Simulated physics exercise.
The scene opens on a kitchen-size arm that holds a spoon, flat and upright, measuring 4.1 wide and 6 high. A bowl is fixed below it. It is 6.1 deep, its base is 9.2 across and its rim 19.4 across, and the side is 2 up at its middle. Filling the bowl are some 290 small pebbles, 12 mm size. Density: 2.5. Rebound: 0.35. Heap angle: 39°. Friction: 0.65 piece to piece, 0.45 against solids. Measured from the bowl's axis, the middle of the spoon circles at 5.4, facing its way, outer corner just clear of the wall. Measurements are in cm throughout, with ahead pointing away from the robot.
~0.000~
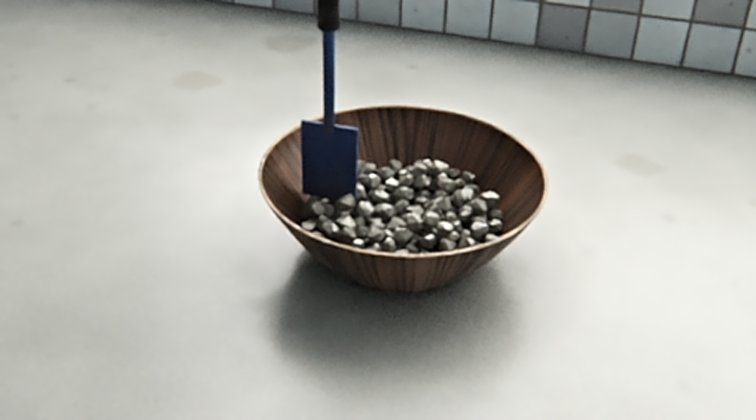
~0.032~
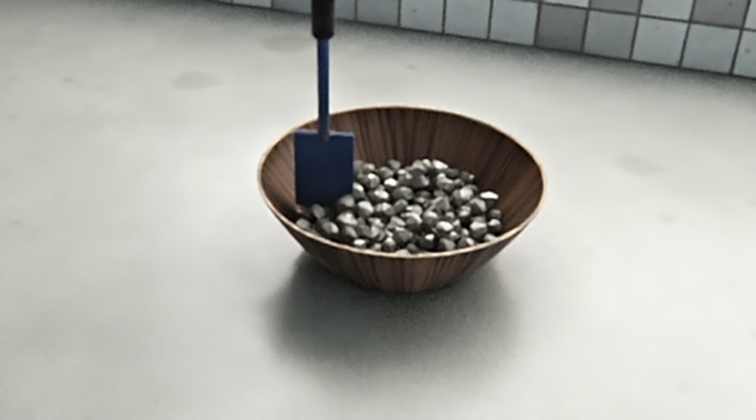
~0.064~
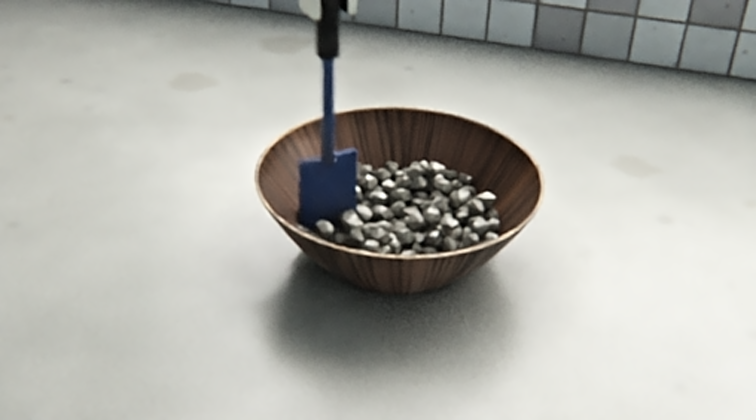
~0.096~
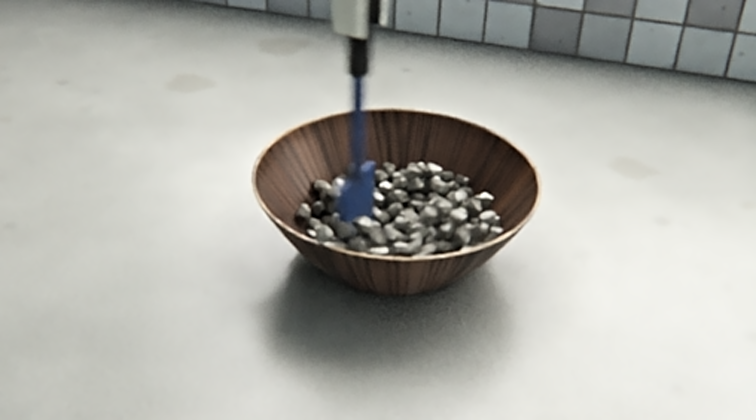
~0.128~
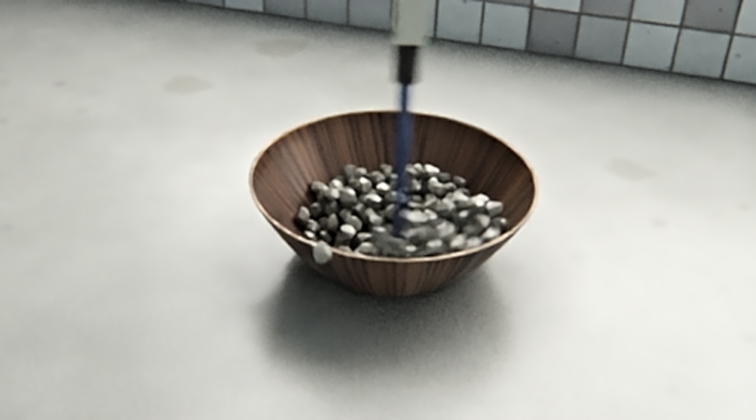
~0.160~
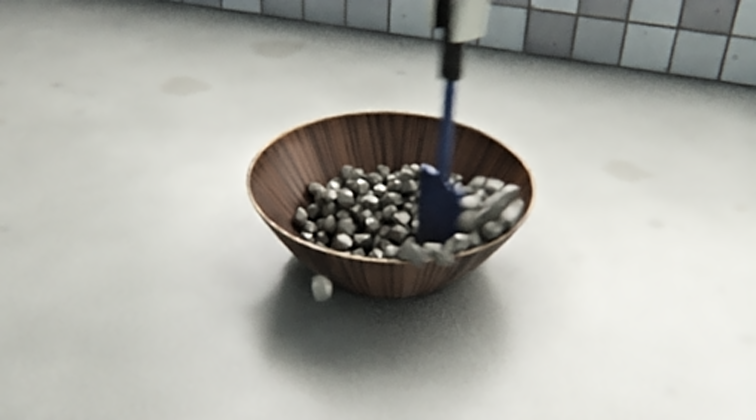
A blue spoon sweeps rightward through gray pebbles in a wooden bowl, knocking one out.
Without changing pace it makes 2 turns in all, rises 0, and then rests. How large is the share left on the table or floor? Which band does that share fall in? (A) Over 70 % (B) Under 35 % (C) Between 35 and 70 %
Answer: C.
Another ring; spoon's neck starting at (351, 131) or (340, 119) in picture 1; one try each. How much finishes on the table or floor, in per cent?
I'd put it at around 45 and 55 percent.
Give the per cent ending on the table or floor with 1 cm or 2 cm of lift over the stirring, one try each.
I'd say some 30 per cent, and some 25 per cent.
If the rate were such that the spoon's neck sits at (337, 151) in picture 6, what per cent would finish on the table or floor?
It comes to around 20 percent.
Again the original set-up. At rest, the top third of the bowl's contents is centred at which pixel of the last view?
(368, 220).
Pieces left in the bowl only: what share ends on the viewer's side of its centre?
Roughly 50 percent of it.
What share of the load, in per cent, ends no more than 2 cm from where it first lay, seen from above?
Roughly 15 percent of the load.
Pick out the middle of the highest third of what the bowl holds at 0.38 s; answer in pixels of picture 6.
(306, 199), roughly.
By 0.38 s, 5° round, highest piece 10 above the table; 221 in the bowl, 38 on the table or floor, 29 in flight or on the tool.
By 0.60 s, 228° round, highest piece 9 above the table; 183 in the bowl, 90 on the table or floor, 15 in flight or on the tool.
By 0.91 s, 0° round, highest piece 6 above the table; 162 in the bowl, 125 on the table or floor, 1 in flight or on the tool.
By 1.61 s, 0° round, highest piece 4 above the table; 162 in the bowl, 126 on the table or floor.
Final count, 162 in the bowl, 126 on the table or floor. That is 44 % on the table or floor.
